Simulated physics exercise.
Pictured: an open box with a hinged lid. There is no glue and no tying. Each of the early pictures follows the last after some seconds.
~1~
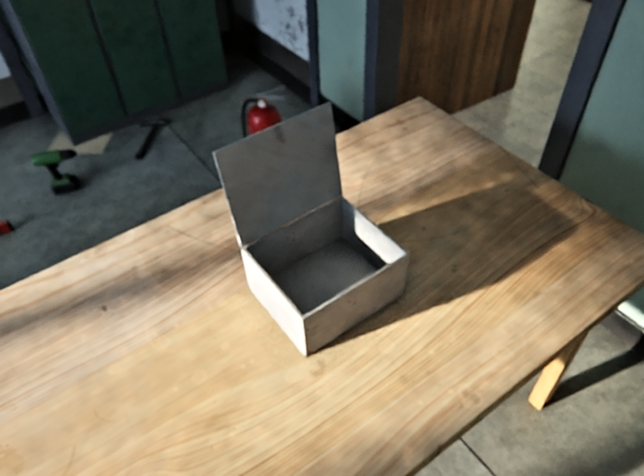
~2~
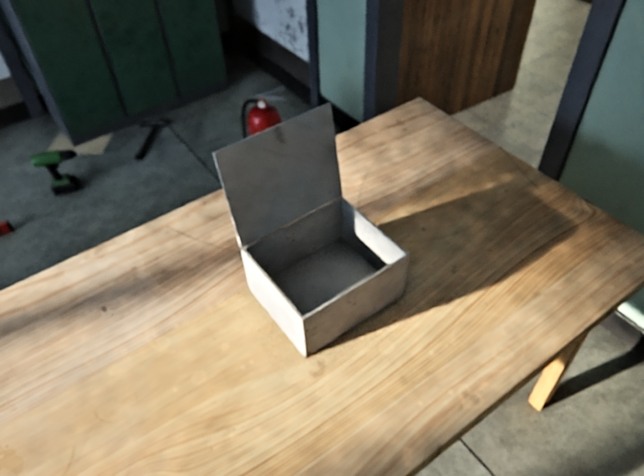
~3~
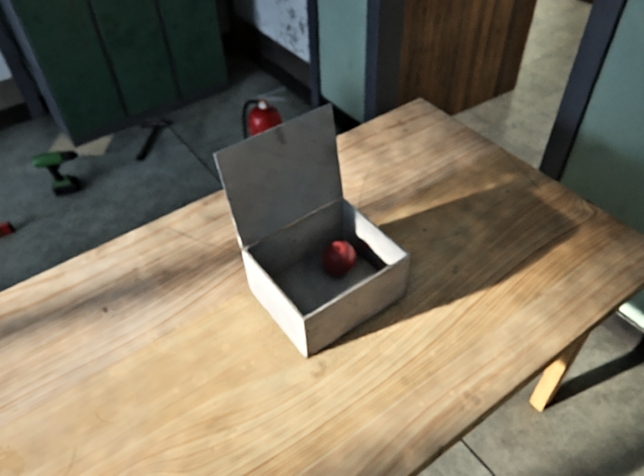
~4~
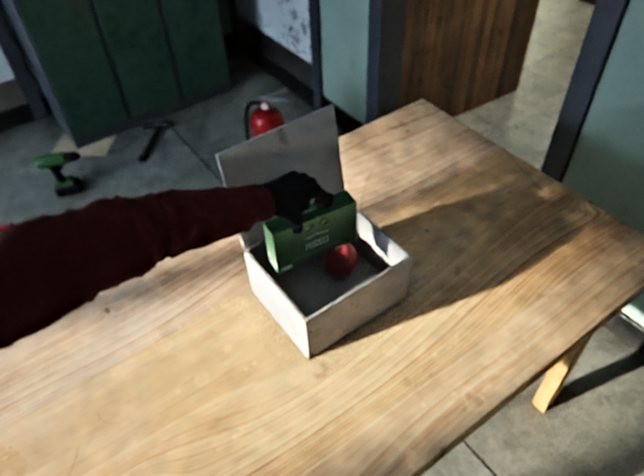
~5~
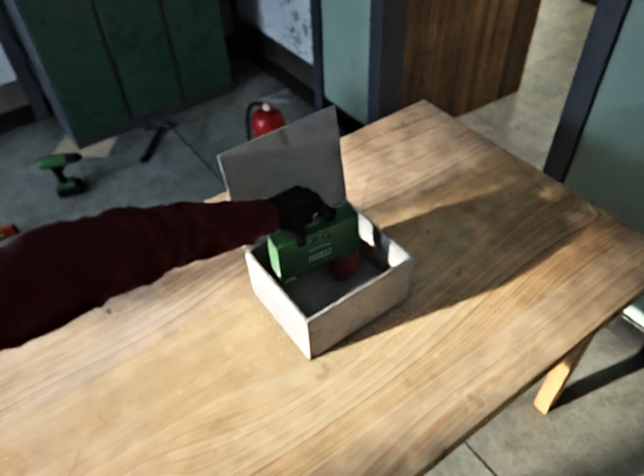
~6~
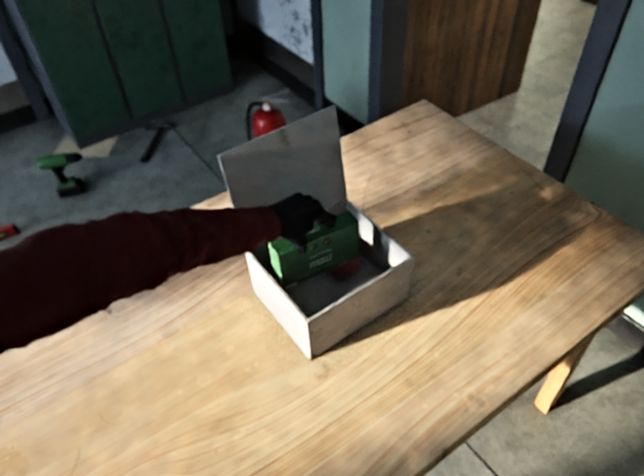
An open box with a hinged lid sat empty on a wooden table, then a red apple appeared inside it, and a dark-sleeved arm reached in from the left and lowered a green packet into the box.
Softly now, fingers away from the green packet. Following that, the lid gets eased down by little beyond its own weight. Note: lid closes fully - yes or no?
Yes.
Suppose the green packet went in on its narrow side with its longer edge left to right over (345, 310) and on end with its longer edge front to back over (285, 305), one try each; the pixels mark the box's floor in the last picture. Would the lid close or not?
Trial 1: Lid lowered. Trial 2: Lid propped open.
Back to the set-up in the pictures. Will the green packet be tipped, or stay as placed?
Simply put, the green packet gets tilted.
Then, 0.50 s on from there, green packet on its side near (342, 287); red apple shifted a little.
Then, 1.50 s on from there, lid 71° above the rim; green packet on its side near (345, 294); red apple shifted a little.
Then, 1.90 s on from there, lid 17° above the rim; green packet on its side near (345, 294); red apple shifted a little.
In the end, lid shut; toppled in the box, green packet; red apple unmoved. At the end, from the last picture's camera, green packet near (345, 294).
